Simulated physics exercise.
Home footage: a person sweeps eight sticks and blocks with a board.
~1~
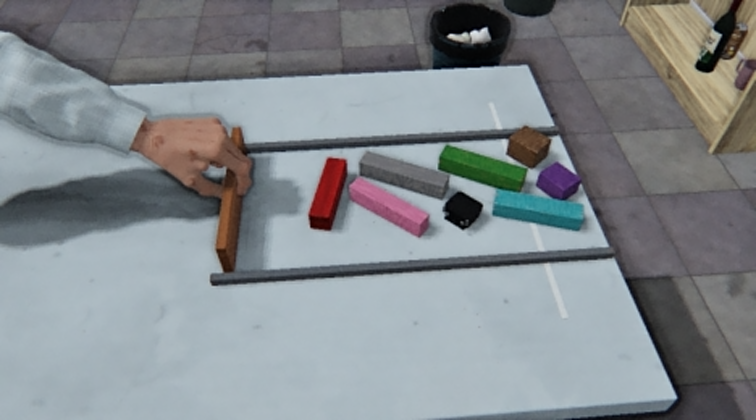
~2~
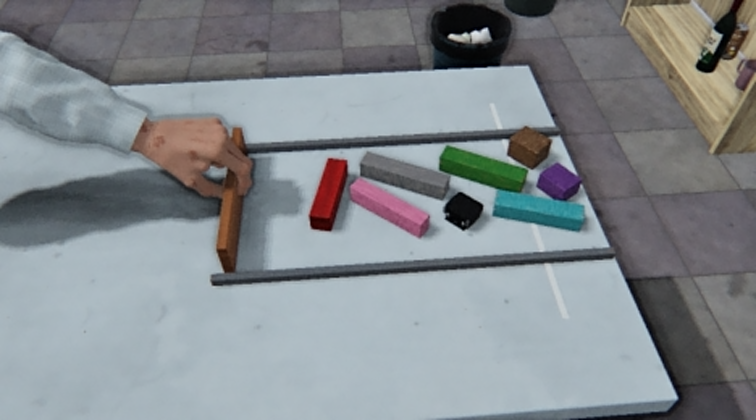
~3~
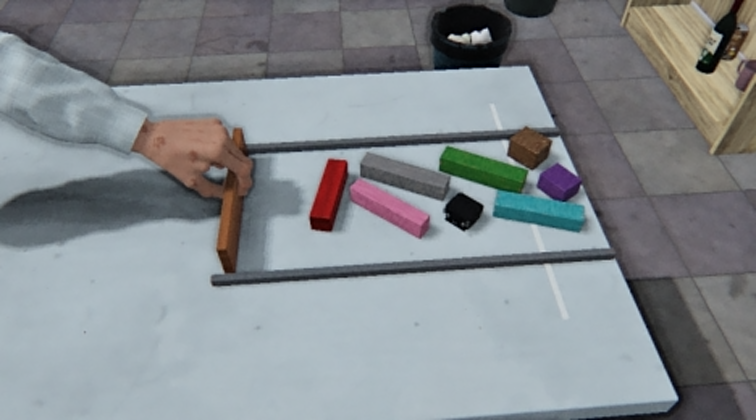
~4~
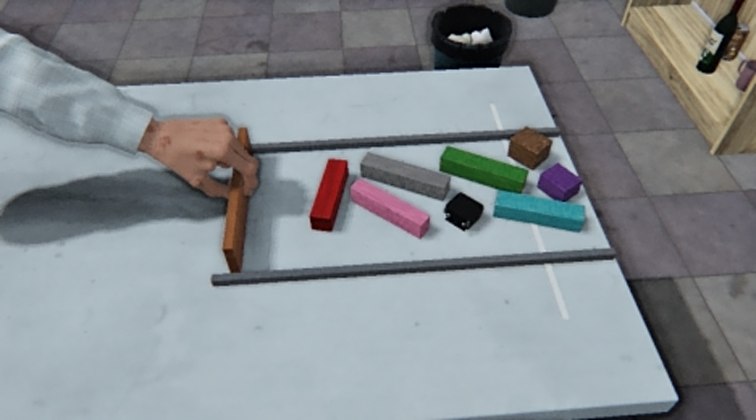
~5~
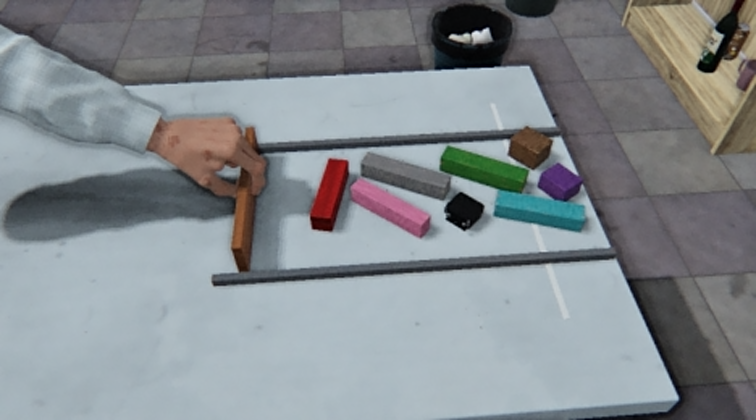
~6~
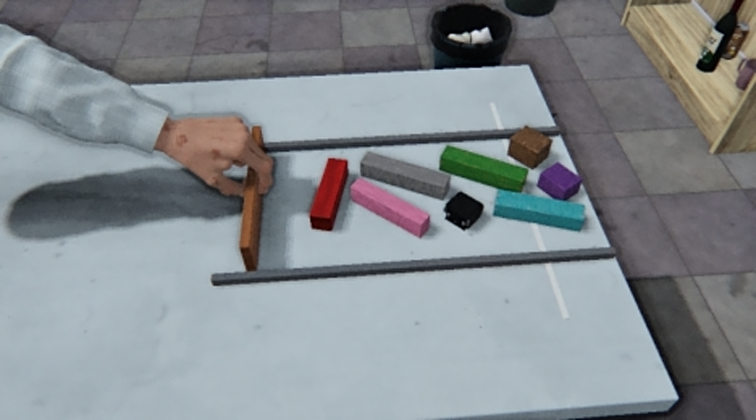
We see a hand holding an upright brown board between two dark rails on a pale table; after staying still, it slides the board slightly right toward eight unmoving colourful bars and blocks, without touching them.
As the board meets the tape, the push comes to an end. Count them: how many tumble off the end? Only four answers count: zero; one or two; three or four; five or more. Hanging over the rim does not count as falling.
My answer: Three or four.
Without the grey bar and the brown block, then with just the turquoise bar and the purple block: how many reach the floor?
Try one: 2; try two: 1.
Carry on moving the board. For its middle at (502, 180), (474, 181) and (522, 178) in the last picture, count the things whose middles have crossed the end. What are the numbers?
Respectively 2, 0 and 3.
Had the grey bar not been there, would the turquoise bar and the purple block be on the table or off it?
The turquoise bar is gone, the purple block is gone.
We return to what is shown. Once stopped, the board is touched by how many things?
Number in contact with it: 1.
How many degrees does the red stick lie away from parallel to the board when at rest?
The angle is some 0°.
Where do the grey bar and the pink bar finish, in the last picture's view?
I'd put one at around (564, 168) and the other at around (559, 200).
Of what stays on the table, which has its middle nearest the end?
The green bar is it.
Soon after, none off yet; purple block at rest near (559, 183); brown block at rest near (529, 148); turquoise bar at rest near (538, 210).
After that, none off yet; purple block at rest near (559, 183); brown block at rest near (529, 148); turquoise bar displaced a little near (563, 218).
In the end, the number that fall off is three or four; gone, turquoise bar, brown block and purple block.
